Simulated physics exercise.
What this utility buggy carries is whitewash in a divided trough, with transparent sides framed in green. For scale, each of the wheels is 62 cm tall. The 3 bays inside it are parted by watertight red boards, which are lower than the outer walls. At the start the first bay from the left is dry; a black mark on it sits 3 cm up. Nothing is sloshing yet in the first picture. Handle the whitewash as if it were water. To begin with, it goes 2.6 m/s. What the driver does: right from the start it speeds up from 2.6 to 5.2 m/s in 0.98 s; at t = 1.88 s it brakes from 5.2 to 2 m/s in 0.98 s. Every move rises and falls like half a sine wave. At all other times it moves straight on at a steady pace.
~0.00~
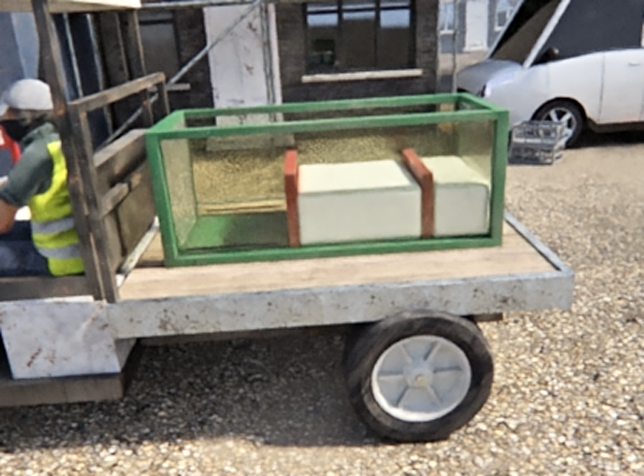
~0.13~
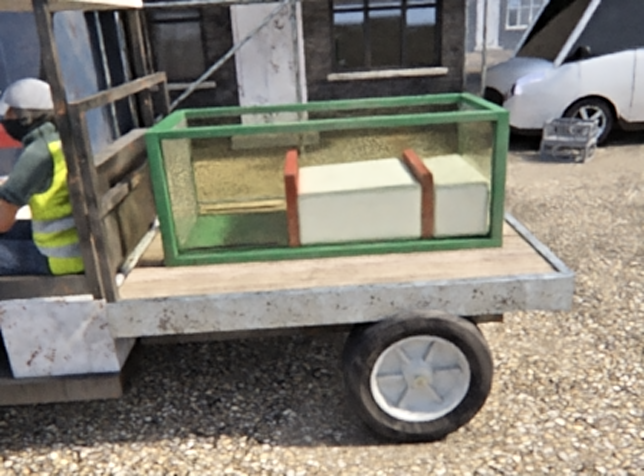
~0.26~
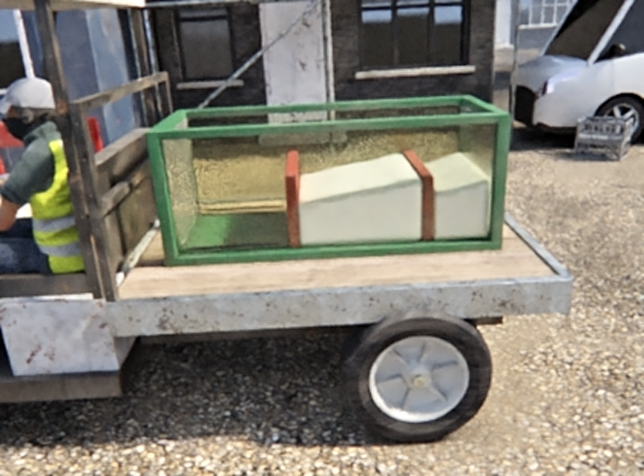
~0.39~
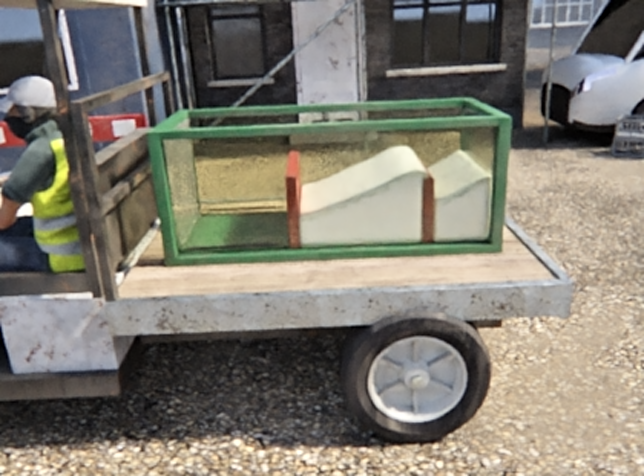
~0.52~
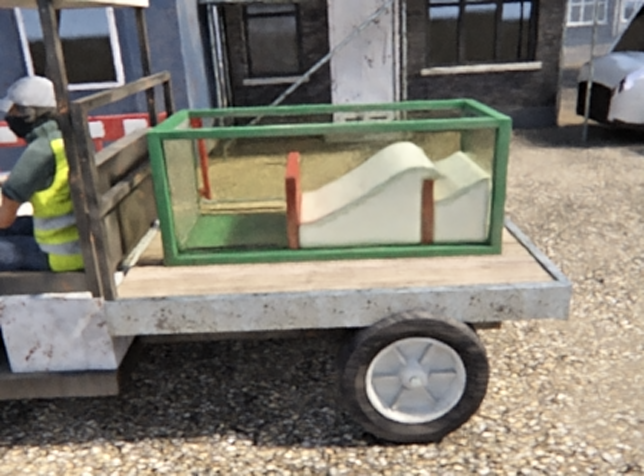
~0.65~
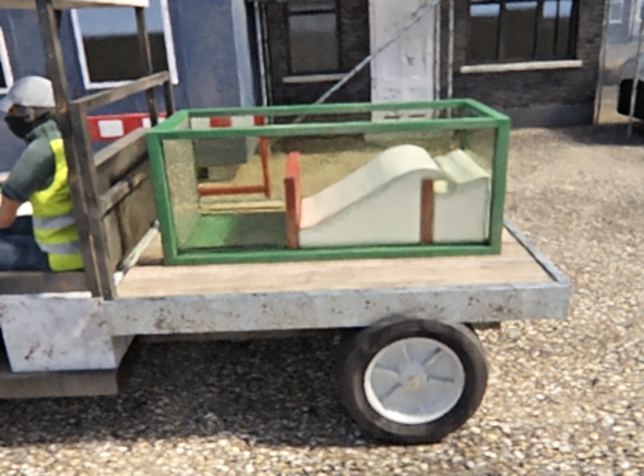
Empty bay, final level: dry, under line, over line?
Over line.
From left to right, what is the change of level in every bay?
In cm: 4 up, 4 down, 0.
By 1.35 s the mean depths from the left are 0, 21, 32 cm.
By 2.35 s the mean depths from the left are 1, 21, 28 cm.
By 3.35 s the mean depths from the left are 4, 21, 25 cm.
By 5.84 s the mean depths from the left are 4, 21, 25 cm.
